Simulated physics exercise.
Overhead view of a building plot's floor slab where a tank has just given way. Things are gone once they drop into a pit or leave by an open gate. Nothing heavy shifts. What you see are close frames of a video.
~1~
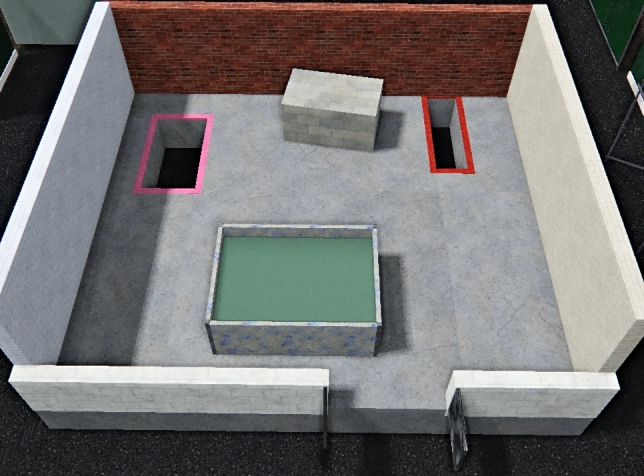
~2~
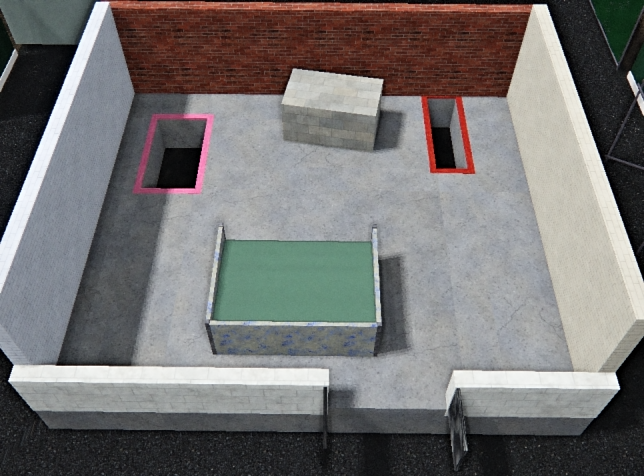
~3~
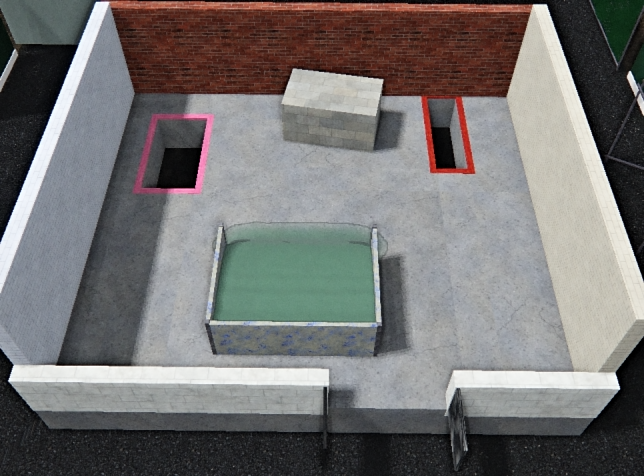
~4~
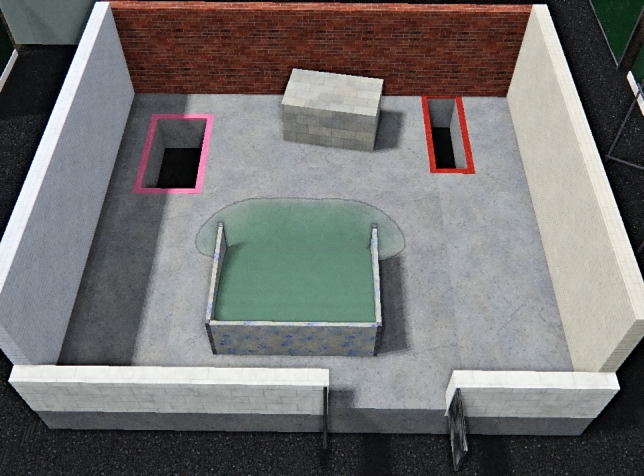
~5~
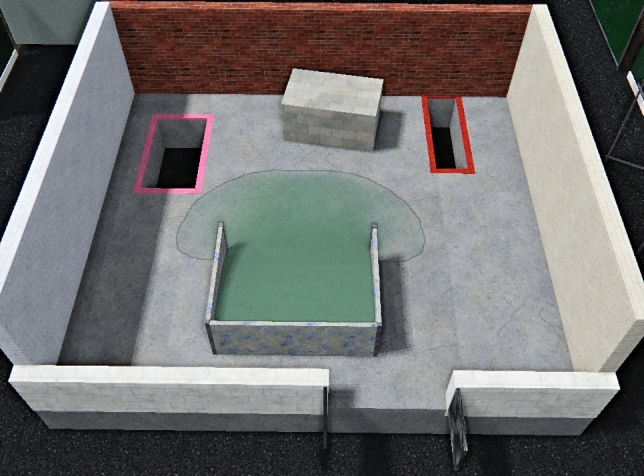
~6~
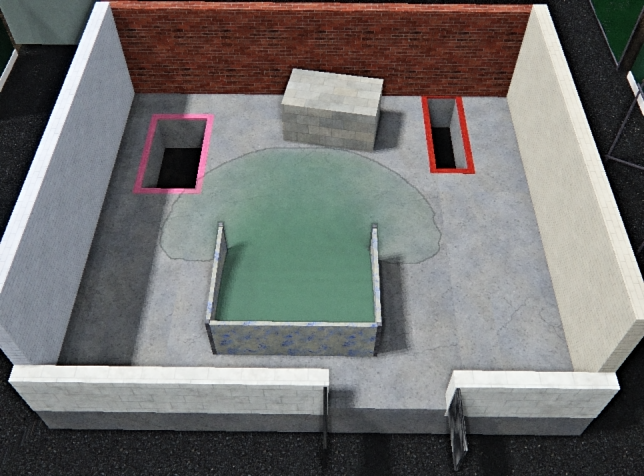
In this clip, a walled concrete slab holds a tank of still green water; the tank's far side opens, and water pours out, spreading across the floor in a widening rounded sheet toward the block and the pink-edged pit.
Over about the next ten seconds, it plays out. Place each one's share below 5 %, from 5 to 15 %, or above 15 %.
I'd say the gate drains very little - not reaching five per cent. I'd say the red pit drains a lot - upwards of fifteen per cent. I'd say the pink pit drains a lot - upwards of fifteen per cent.
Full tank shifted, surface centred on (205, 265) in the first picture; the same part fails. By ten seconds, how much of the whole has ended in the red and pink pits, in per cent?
Within ten seconds, red collects 14 percent of the total and pink collects 55 percent.
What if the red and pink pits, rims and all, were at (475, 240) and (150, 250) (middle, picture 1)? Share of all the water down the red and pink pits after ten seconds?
Per cent by pit - red: 15 / pink: 20.
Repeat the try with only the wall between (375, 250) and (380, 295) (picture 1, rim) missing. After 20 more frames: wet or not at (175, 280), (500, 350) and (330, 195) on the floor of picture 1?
First point spared, second point swamped, third point spared.
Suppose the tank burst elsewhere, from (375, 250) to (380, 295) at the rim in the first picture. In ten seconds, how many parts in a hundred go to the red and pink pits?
Red about 40 %, pink about 0 %.
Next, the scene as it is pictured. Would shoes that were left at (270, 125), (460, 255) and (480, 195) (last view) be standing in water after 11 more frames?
Well, in turn they'd be wet underfoot, dry underfoot and wet underfoot.
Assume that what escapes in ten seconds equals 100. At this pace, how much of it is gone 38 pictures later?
I'd estimate close to 80 per cent.
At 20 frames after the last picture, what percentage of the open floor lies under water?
About 50 per cent.
A moment on, water covers 40 % of the floor; the gate 0 %, the red pit 0 %, the pink pit 2 %.
Next, water covers 45 % of the floor; the gate 0 %, the red pit 6 %, the pink pit 6 %.
Then, water covers 50 % of the floor; the gate 0 %, the red pit 14 %, the pink pit 18 %.
Later, water covers 75 % of the floor; the gate 0 %, the red pit 22 %, the pink pit 33 %.
In the end, water covers 85 % of the floor; the gate 0 %, the red pit 28 %, the pink pit 41 %.
